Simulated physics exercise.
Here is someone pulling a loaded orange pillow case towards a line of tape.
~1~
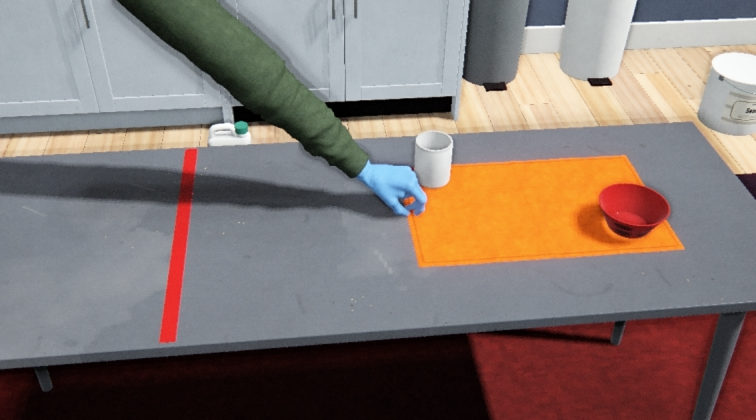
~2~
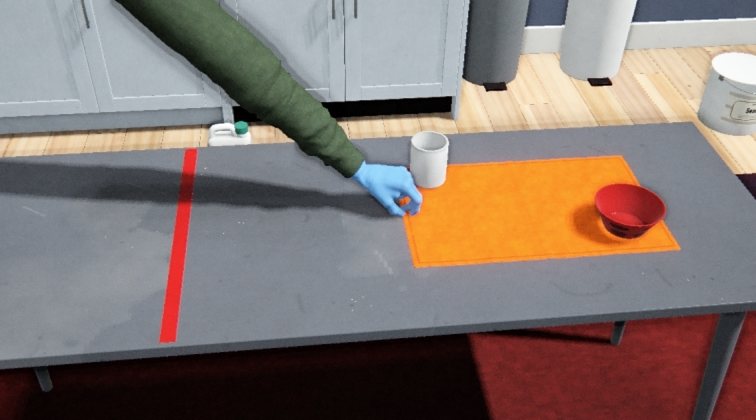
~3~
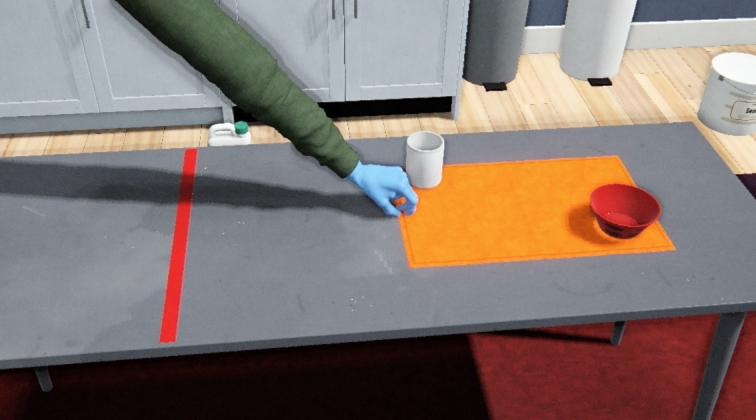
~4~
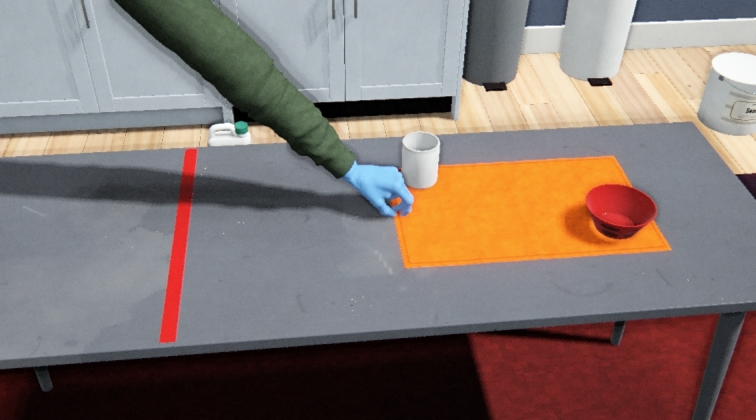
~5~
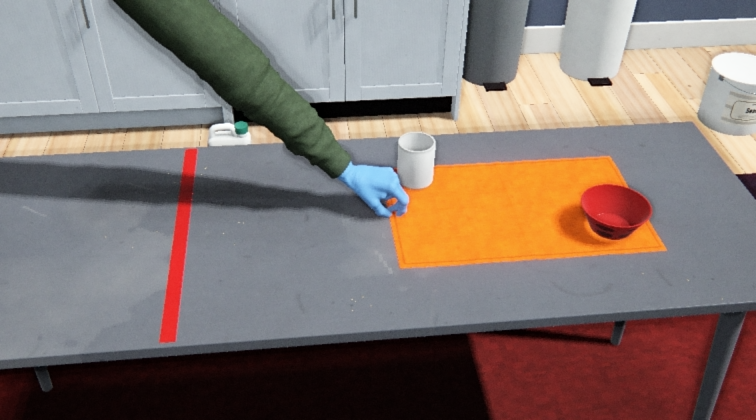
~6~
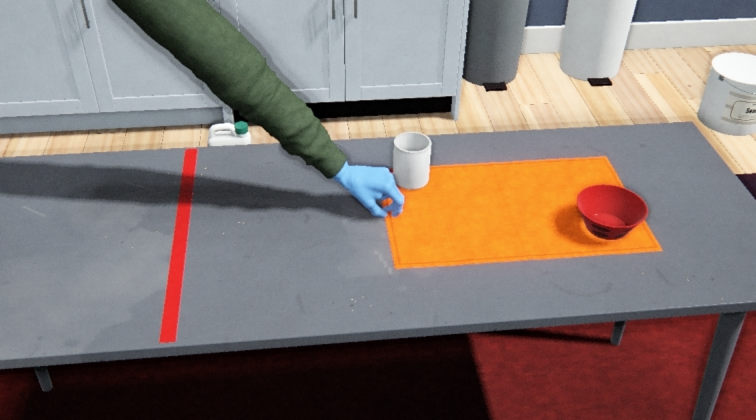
At first, a blue-gloved hand in a green sleeve grips the left edge of an orange cloth on a gray table, with a white mug and a red bowl on it. The hand then draws the cloth slightly left toward a red tape line, and the mug and bowl shift along with it.
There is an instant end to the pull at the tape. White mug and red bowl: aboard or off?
White mug - aboard. Red bowl - aboard.
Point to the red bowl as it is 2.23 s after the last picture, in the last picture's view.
Look around (408, 229) in the last picture.
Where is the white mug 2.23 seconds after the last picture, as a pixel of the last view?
By that time: (219, 172).
Then, 2.12 s after the last picture, hem at the tape; white mug on the cloth near (225, 172); red bowl on the cloth near (415, 229).
Then, 2.23 s after the last picture, hem at the tape; white mug on the cloth near (219, 172); red bowl on the cloth near (408, 229).
At rest, hem at the tape; white mug on the cloth near (219, 172); red bowl on the cloth near (408, 229). The white mug keeps its seat and the red bowl stays on the cloth.
